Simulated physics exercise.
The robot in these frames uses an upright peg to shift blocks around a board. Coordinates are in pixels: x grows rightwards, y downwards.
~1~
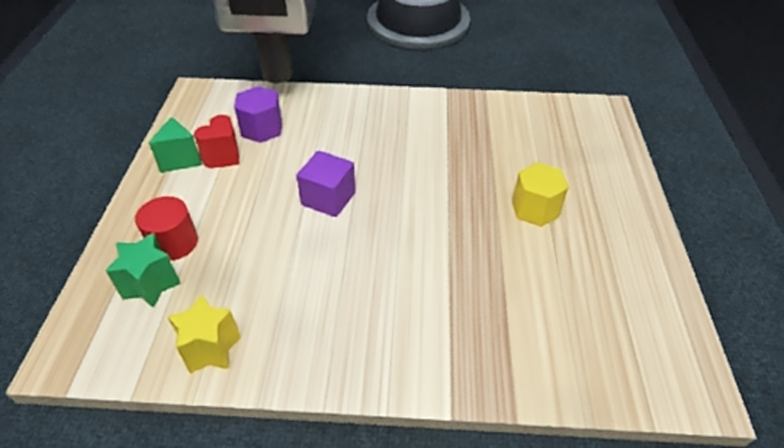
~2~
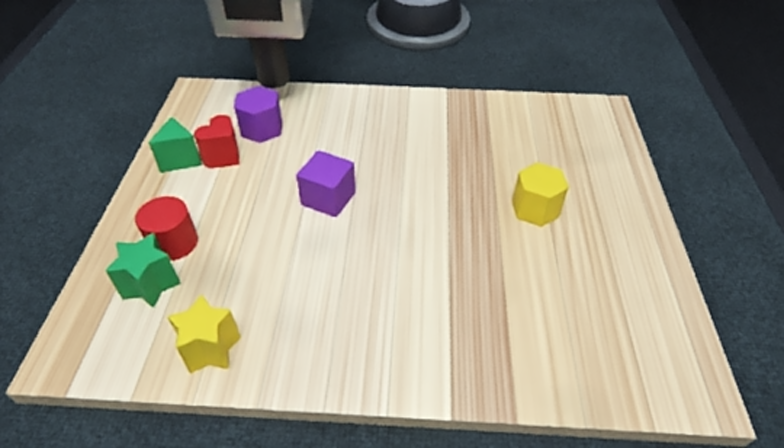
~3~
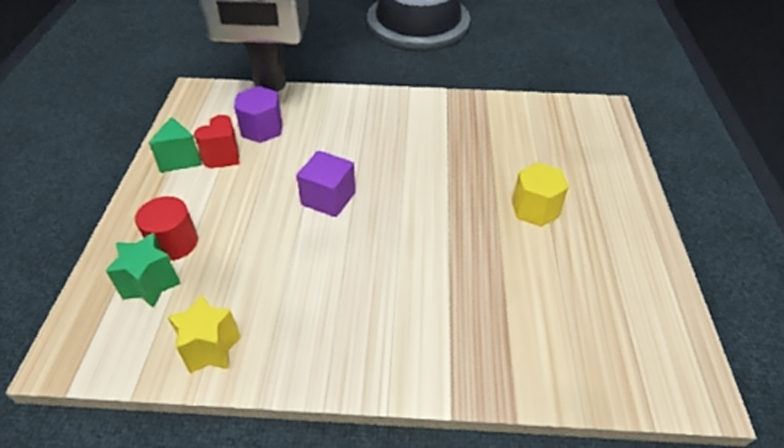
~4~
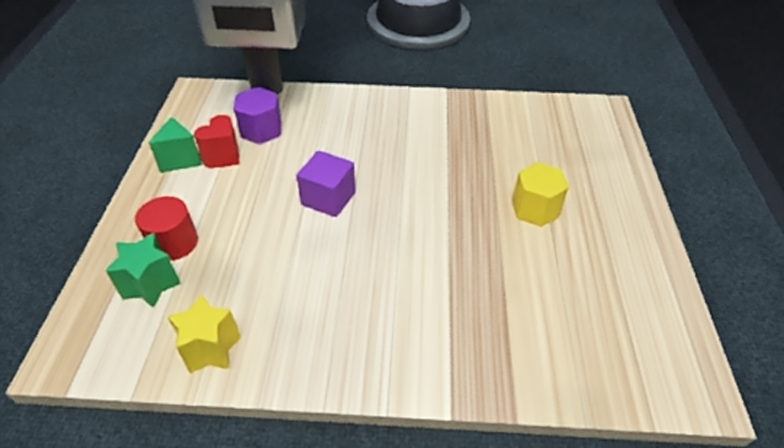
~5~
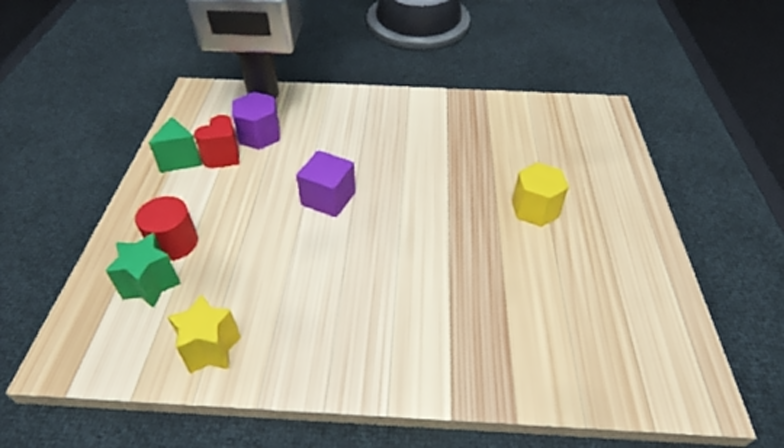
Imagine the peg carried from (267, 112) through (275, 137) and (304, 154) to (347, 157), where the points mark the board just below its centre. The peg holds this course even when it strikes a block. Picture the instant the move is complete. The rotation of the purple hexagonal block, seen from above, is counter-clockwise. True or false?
My answer: False.
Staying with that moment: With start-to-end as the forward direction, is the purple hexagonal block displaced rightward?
Answer: Yes.
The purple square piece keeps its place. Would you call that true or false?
The statement is true.
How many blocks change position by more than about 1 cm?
The number is one.
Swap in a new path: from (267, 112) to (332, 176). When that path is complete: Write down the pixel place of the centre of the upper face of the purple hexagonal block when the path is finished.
Its top centre lands on (261, 130).
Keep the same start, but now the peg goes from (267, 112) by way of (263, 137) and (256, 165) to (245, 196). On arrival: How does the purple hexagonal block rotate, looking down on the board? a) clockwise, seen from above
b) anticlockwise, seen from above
b: Anticlockwise, seen from above.
On the path given first. One third of the way, peg (272, 119); purple hexagonal block (255, 133), turned 15° clockwise.
Two thirds of the way, peg (301, 136); purple hexagonal block (257, 144), turned 45° clockwise.
At the end, peg (346, 139); purple hexagonal block (257, 144), turned 45° clockwise; purple square piece not moved.
